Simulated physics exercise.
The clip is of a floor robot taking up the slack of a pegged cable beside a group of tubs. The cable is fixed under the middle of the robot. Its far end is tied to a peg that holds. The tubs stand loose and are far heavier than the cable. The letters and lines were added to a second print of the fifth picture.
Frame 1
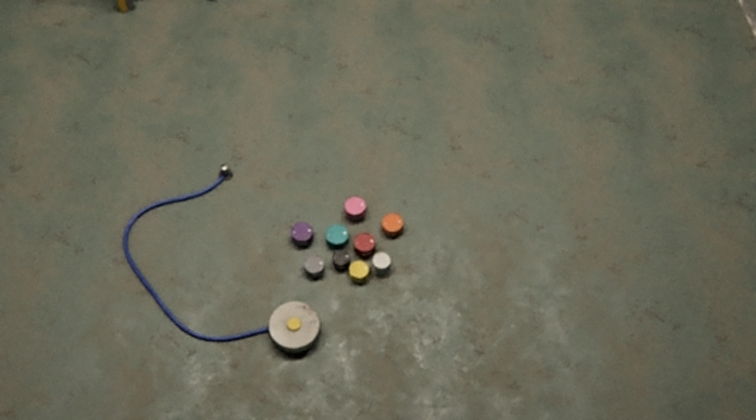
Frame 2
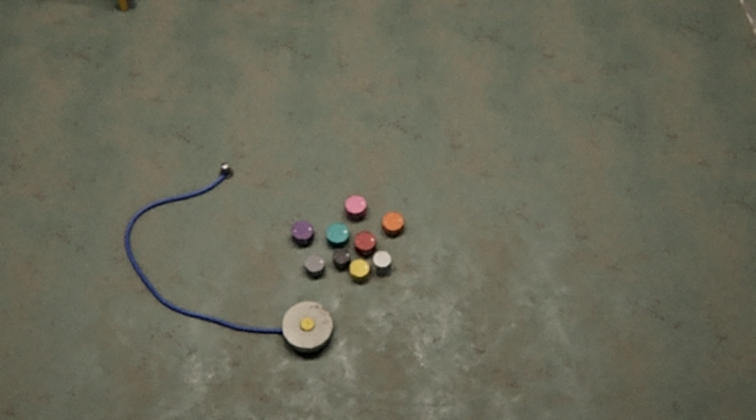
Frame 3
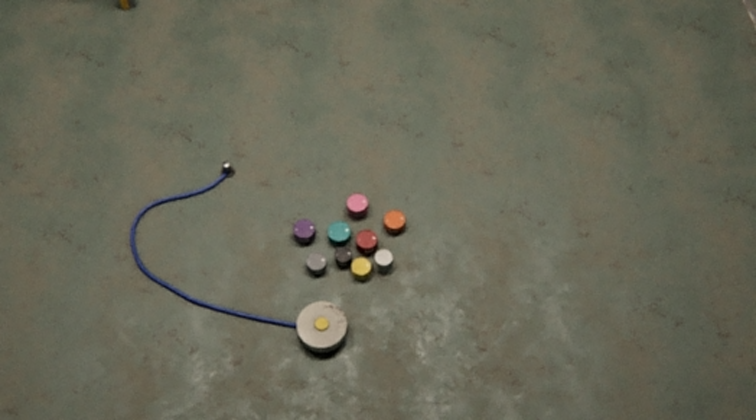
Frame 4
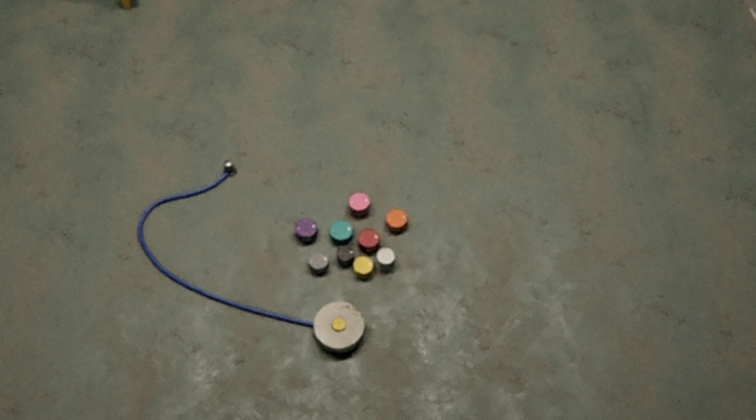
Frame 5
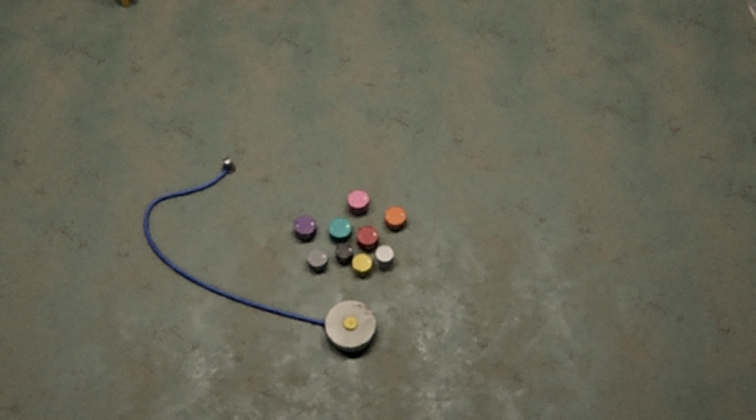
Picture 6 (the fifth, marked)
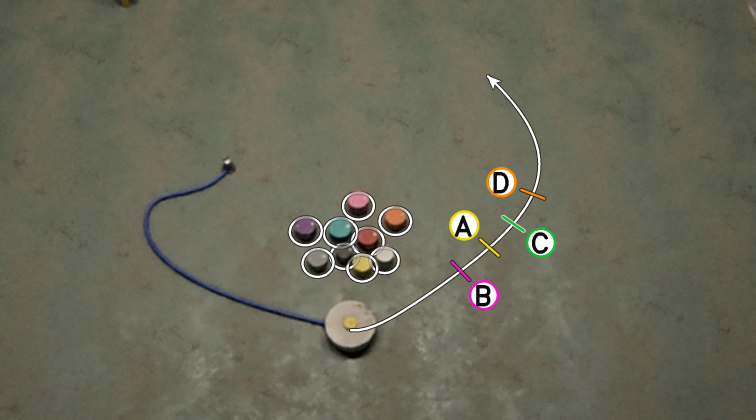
The video shows a round pale robot attached to a curving blue cable on a greenish floor, below a cluster of small colourful tubs. The robot slides a short way to the right, drawing the cable's curve straighter while the tubs stay put.
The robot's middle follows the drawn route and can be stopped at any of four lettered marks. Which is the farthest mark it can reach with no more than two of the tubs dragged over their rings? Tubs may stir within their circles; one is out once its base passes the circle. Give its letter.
It can go as far as C.
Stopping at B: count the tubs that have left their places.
By then, none.
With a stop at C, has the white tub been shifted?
No.
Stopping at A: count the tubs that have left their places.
By then, none.
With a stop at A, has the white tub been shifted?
No.
On the marked copy, A at (489, 248); B at (461, 271); C at (513, 224); D at (533, 194); the route from (351, 330) via (514, 222) to (488, 76).
With C. Early on, robot (417, 299).
Further on, robot (473, 258).
At the end, robot (514, 220); grey tub (320, 258); none over the rings.
As for the rest, A is within the limit but short; B is within the limit but short; D has seven over the rings.
